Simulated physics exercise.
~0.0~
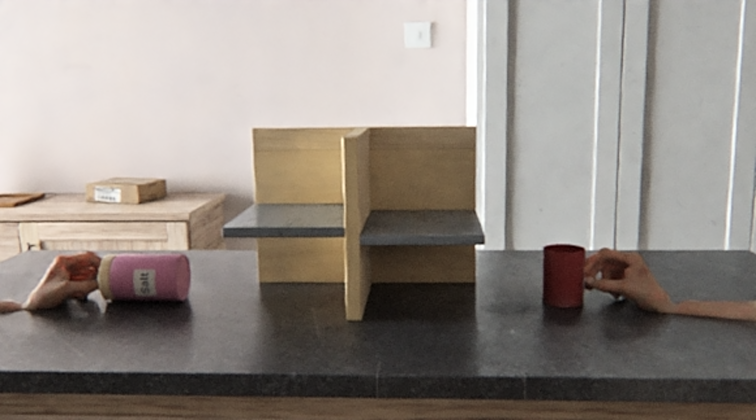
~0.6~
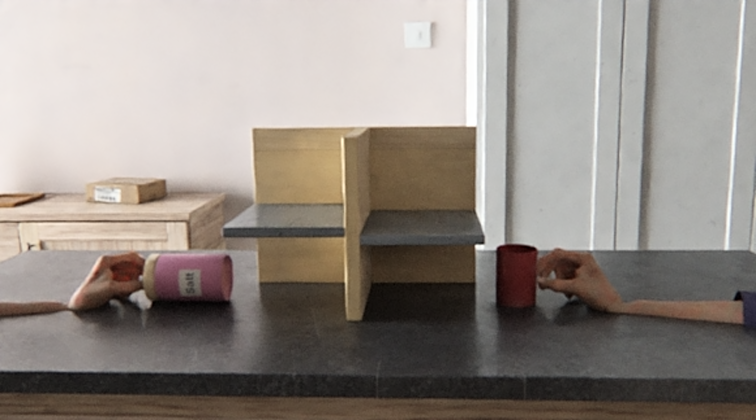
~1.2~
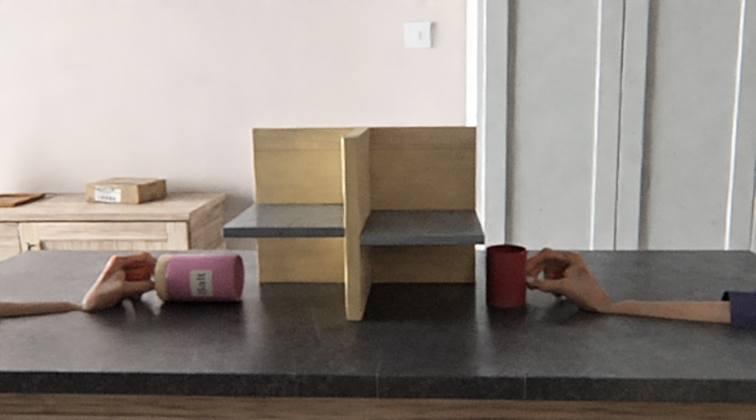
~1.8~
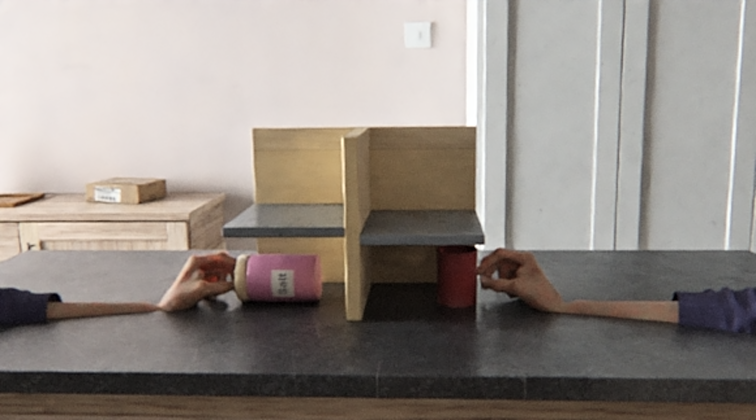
A pink jar lying on its side at the left and an upright red beaker at the right rest on a dark countertop, seen from the front by a still camera. Between them stands a small wooden rack with a low grey shelf on each side, before a pale wall and grey panelled doors. A hand at each side pushes its object inward, the jar sliding right and the beaker sliding left. Both near the openings, still in the same positions. Finally, the red beaker slides in under the right shelf and the pink jar slides in under the left one.
